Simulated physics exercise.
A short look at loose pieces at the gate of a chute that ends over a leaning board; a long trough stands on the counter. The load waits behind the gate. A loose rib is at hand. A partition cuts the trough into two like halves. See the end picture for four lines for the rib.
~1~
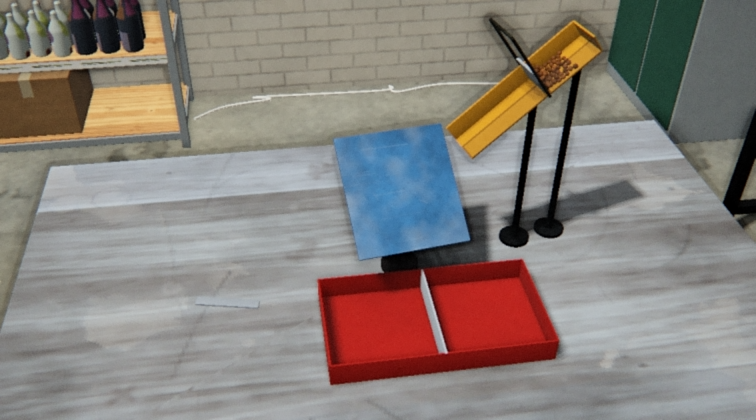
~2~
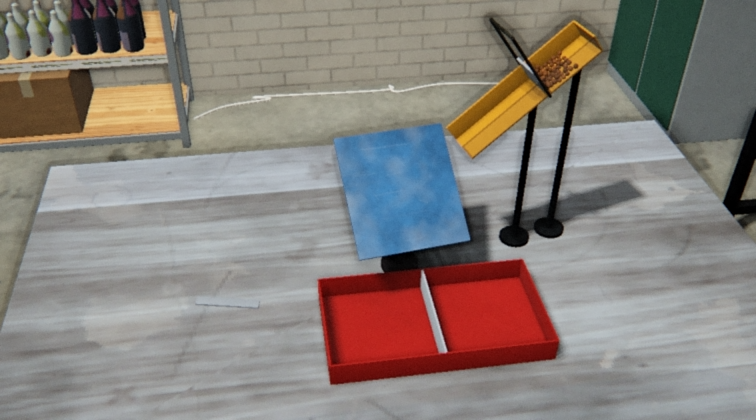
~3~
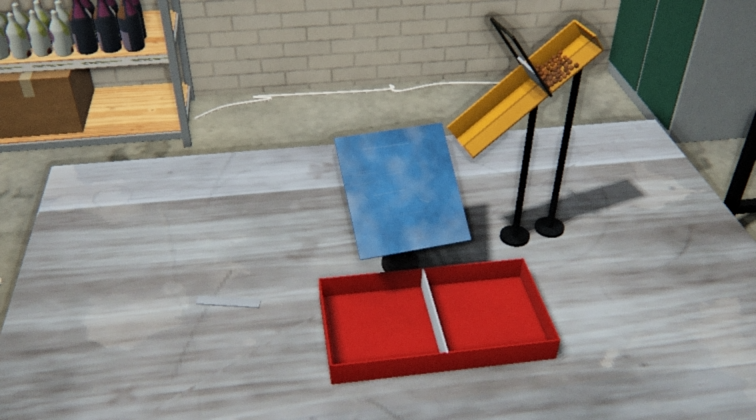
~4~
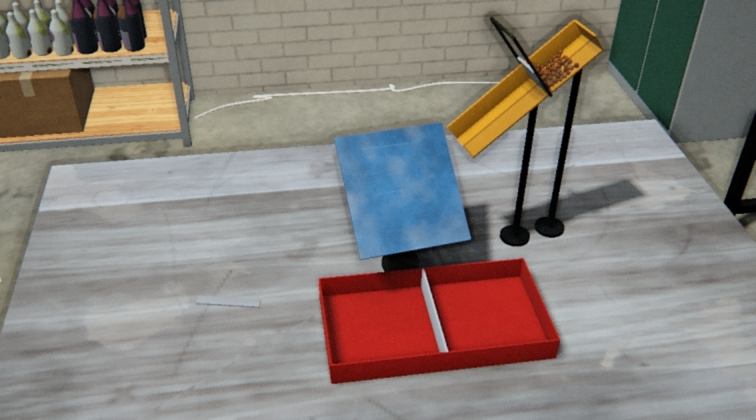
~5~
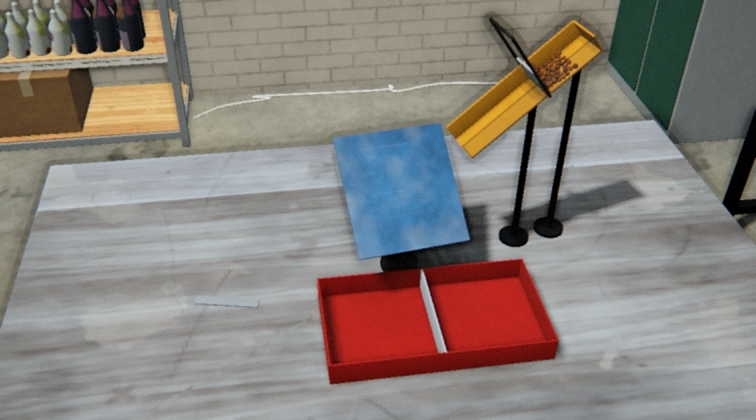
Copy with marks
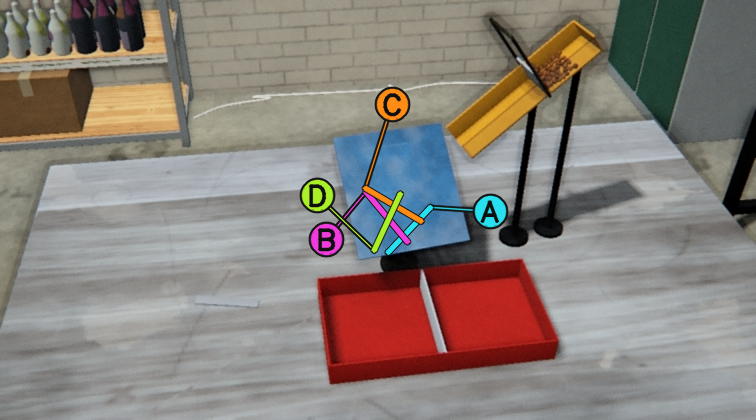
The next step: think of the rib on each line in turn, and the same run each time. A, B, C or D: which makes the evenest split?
The best line is B.
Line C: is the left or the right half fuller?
The right half.
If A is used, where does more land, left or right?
The left half.
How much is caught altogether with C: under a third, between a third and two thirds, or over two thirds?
It is over two thirds.
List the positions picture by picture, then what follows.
The first frame shows load behind the gate at (549, 75), cereal balls; lip of the chute at (464, 149), sloping fairly steeply.
The second frame shows middle of the board at (402, 189), tilted fairly steeply; middle of its low edge at (416, 250); of its high edge at (388, 131).
The third frame shows front corners of the trough at (331, 366) and (560, 340); front end of its middle wall at (447, 352); gate still shut at (528, 68).
The fourth frame shows middle of the load at (550, 74); lip at (465, 148).
The fifth frame shows middle of the load at (549, 75); lip at (464, 149).
On the marked copy, line A from (430, 207) to (388, 252); line B from (365, 191) to (407, 241); line C from (365, 188) to (421, 221); line D from (400, 193) to (374, 250).
If A is chosen, of what is caught, most in the left half, a small part in the right.
If B is chosen, of what is caught, about a third in the left half, about two thirds in the right.
If C is chosen, of what is caught, a small part in the left half, nearly all in the right.
If D is chosen, of what is caught, most in the left half, a small part in the right.
